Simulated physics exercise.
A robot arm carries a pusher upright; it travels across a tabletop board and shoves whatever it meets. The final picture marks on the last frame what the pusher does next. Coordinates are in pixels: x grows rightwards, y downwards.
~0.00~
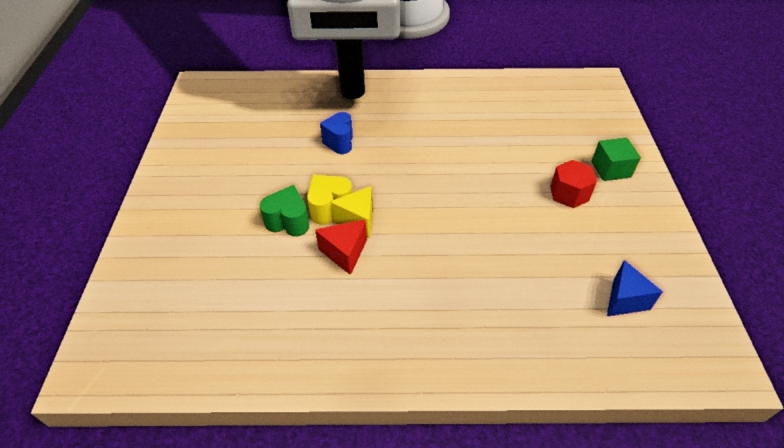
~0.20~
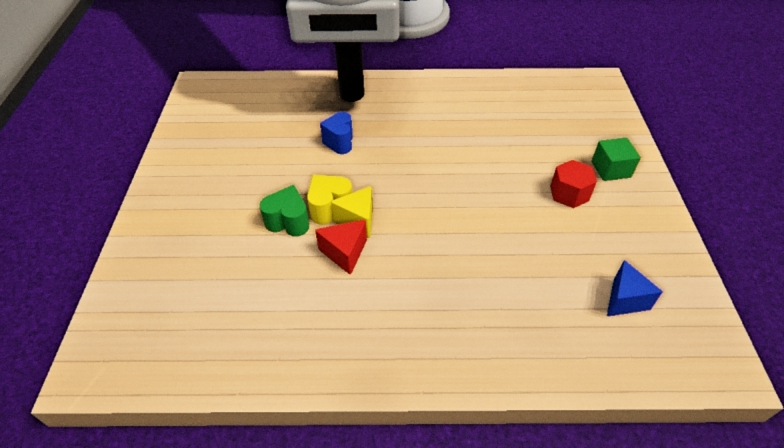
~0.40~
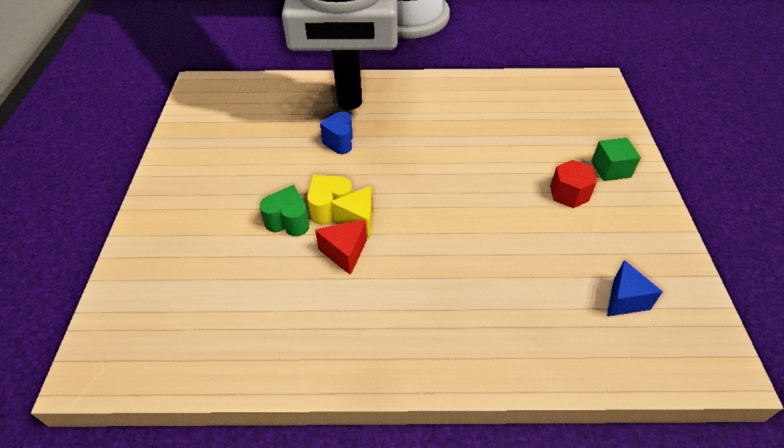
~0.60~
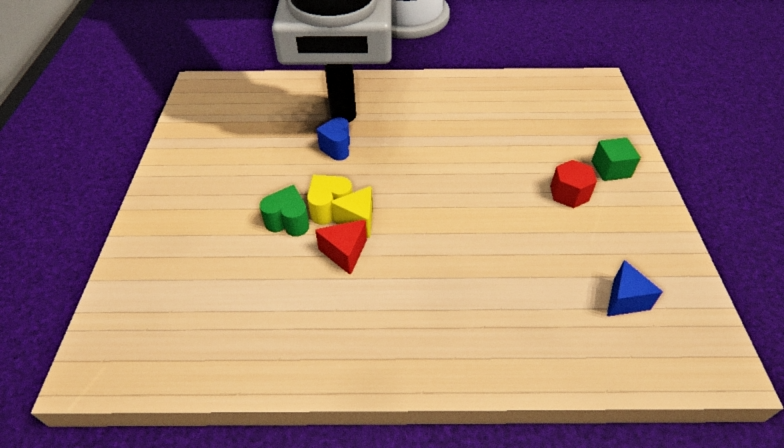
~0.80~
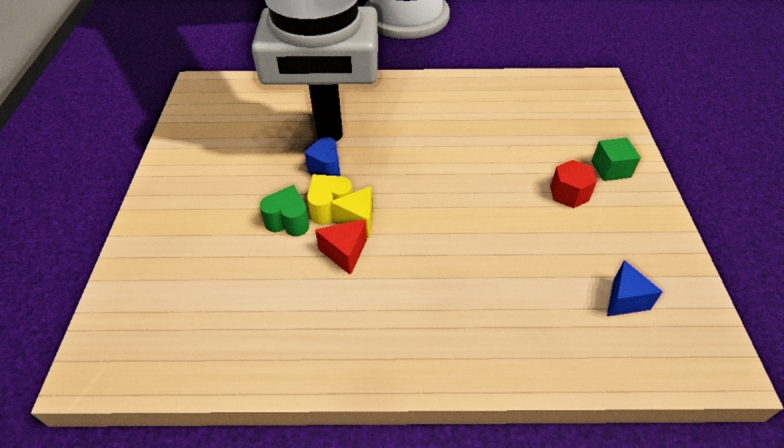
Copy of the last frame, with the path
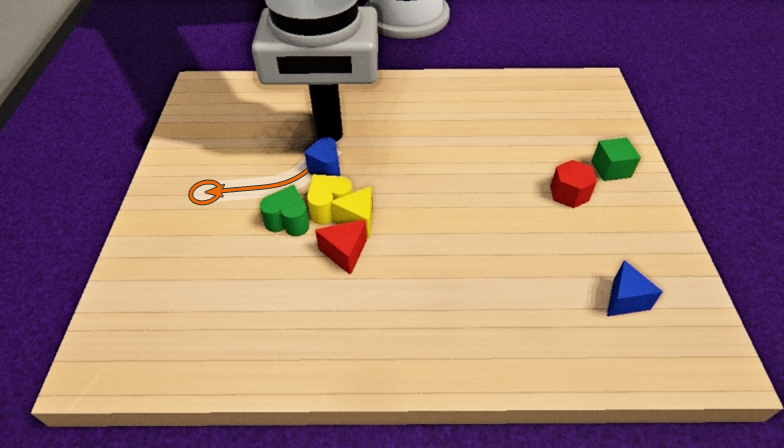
On a wooden board scattered with colored blocks, a robotic arm's black pusher crept forward to the blue heart, then nudged it a short way down and left toward the yellow heart while the other blocks stayed still.
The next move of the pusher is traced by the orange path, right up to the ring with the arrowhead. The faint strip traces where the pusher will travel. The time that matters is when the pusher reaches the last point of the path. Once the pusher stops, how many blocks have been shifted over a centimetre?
Answer: Two blocks.
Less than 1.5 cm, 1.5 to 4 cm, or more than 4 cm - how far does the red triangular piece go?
Shift of under 1.5 cm.
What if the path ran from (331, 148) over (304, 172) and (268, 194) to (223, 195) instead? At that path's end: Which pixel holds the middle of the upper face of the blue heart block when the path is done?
The centre of its top will be at (299, 185).
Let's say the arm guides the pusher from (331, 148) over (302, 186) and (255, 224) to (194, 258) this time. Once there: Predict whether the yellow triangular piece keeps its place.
It gets moved.
Drawn move, from (331, 148) over (302, 175) and (256, 188) to (206, 192).
The first path, step by step. One third of the way, pusher (299, 162); blue heart block (308, 177), turned 50° anticlockwise; yellow heart block (325, 199), turned 15° anticlockwise; yellow triangular piece (359, 205), turned 20° anticlockwise.
Two thirds of the way, pusher (251, 175); green heart block (281, 204); blue heart block (302, 180), turned 75° anticlockwise; yellow heart block (326, 201), turned 15° anticlockwise; yellow triangular piece (360, 205), turned 25° anticlockwise.
At the end, pusher (201, 180); green heart block (281, 204); blue heart block (302, 180), turned 75° anticlockwise; yellow heart block (326, 201), turned 15° anticlockwise; red triangular piece still; yellow triangular piece (360, 205), turned 25° anticlockwise.
